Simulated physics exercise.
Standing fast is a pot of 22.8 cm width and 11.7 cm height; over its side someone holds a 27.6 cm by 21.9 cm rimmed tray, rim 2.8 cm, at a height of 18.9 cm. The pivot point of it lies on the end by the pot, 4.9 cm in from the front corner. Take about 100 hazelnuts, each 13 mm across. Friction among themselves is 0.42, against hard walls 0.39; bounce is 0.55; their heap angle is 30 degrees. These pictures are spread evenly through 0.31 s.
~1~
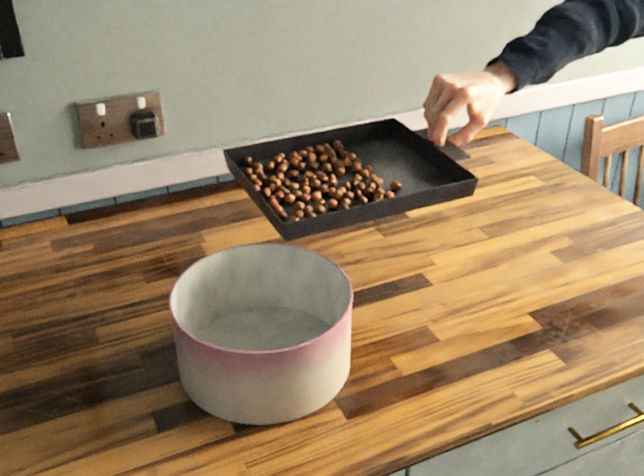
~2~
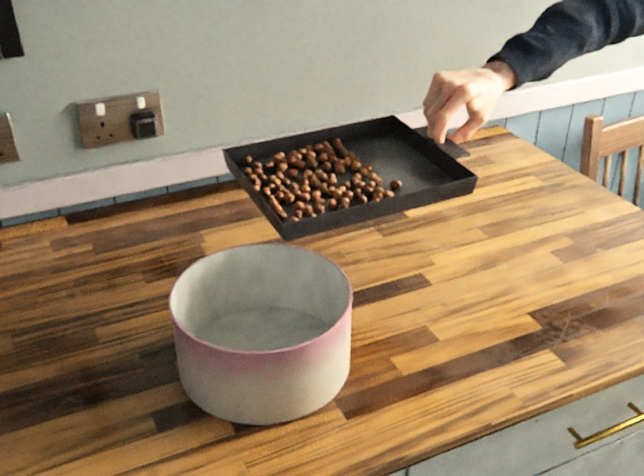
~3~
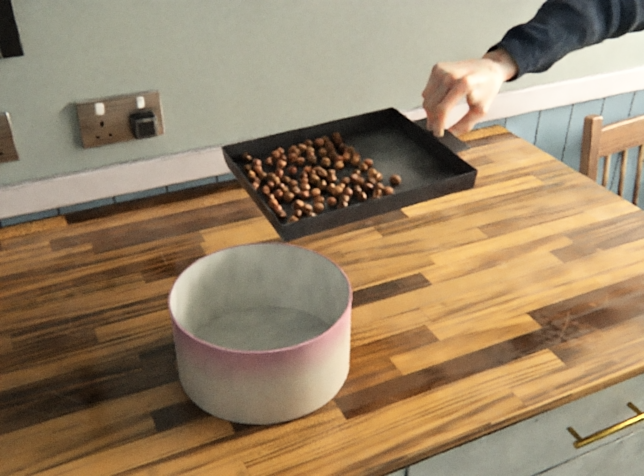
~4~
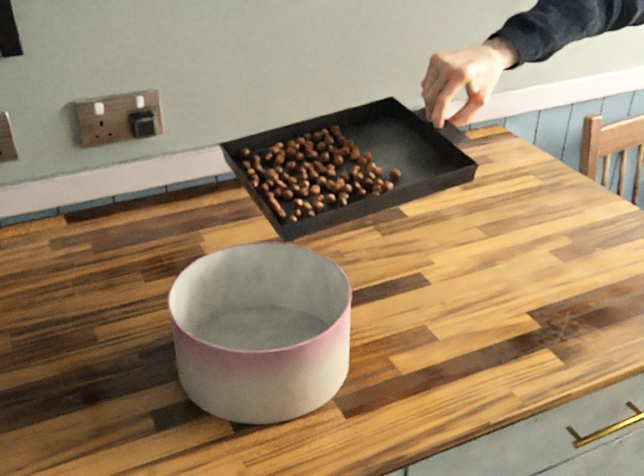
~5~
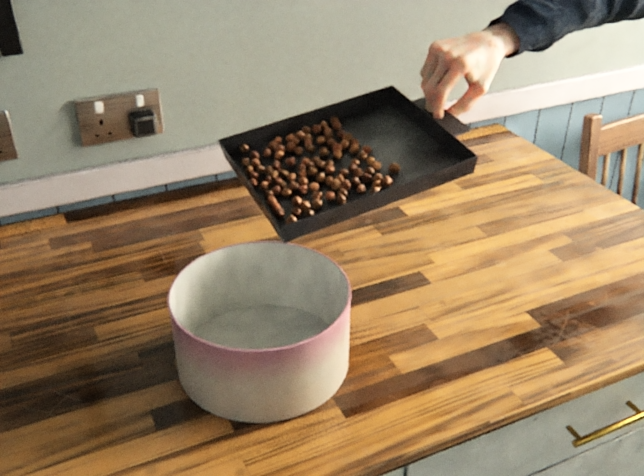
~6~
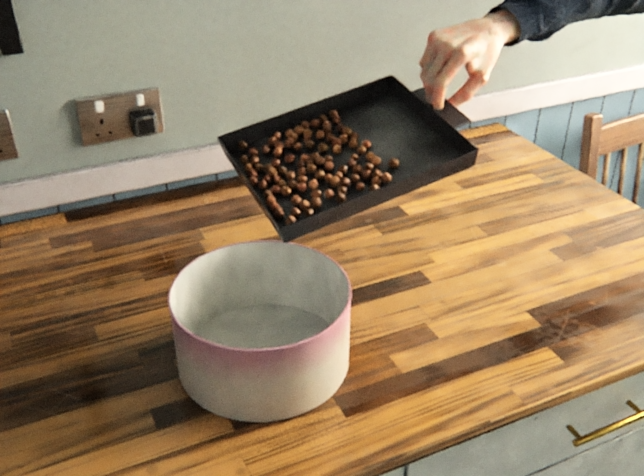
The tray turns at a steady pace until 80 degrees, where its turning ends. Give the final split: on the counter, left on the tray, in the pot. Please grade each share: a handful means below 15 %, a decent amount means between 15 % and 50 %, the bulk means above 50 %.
Counter: A handful, tray: The bulk, pot: A handful.
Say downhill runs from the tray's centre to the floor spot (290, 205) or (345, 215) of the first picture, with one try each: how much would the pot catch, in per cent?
Around 0 % for the first direction, around 0 % for the second.
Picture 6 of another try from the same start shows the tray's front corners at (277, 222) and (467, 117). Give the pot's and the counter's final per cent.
Pot 0, counter 0.
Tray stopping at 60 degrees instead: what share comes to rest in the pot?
Result: Close to 0 %.
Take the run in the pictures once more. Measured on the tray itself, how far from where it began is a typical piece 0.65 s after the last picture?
By then it sits near 6 cm from where it began.
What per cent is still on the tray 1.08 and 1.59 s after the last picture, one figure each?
Sequence: 100; 100.
Then, 0.65 s after the last picture, tilt 44 degrees; the tray holds 100 %, the pot 0 %.
Then, 1.08 s after the last picture, tilt 65 degrees; the tray holds 100 %, the pot 0 %.
Then, 1.59 s after the last picture, tilt 80 degrees; the tray holds 100 %, the pot 0 %.
In the end, counter 0 %, tray 100 %, pot 0 %.
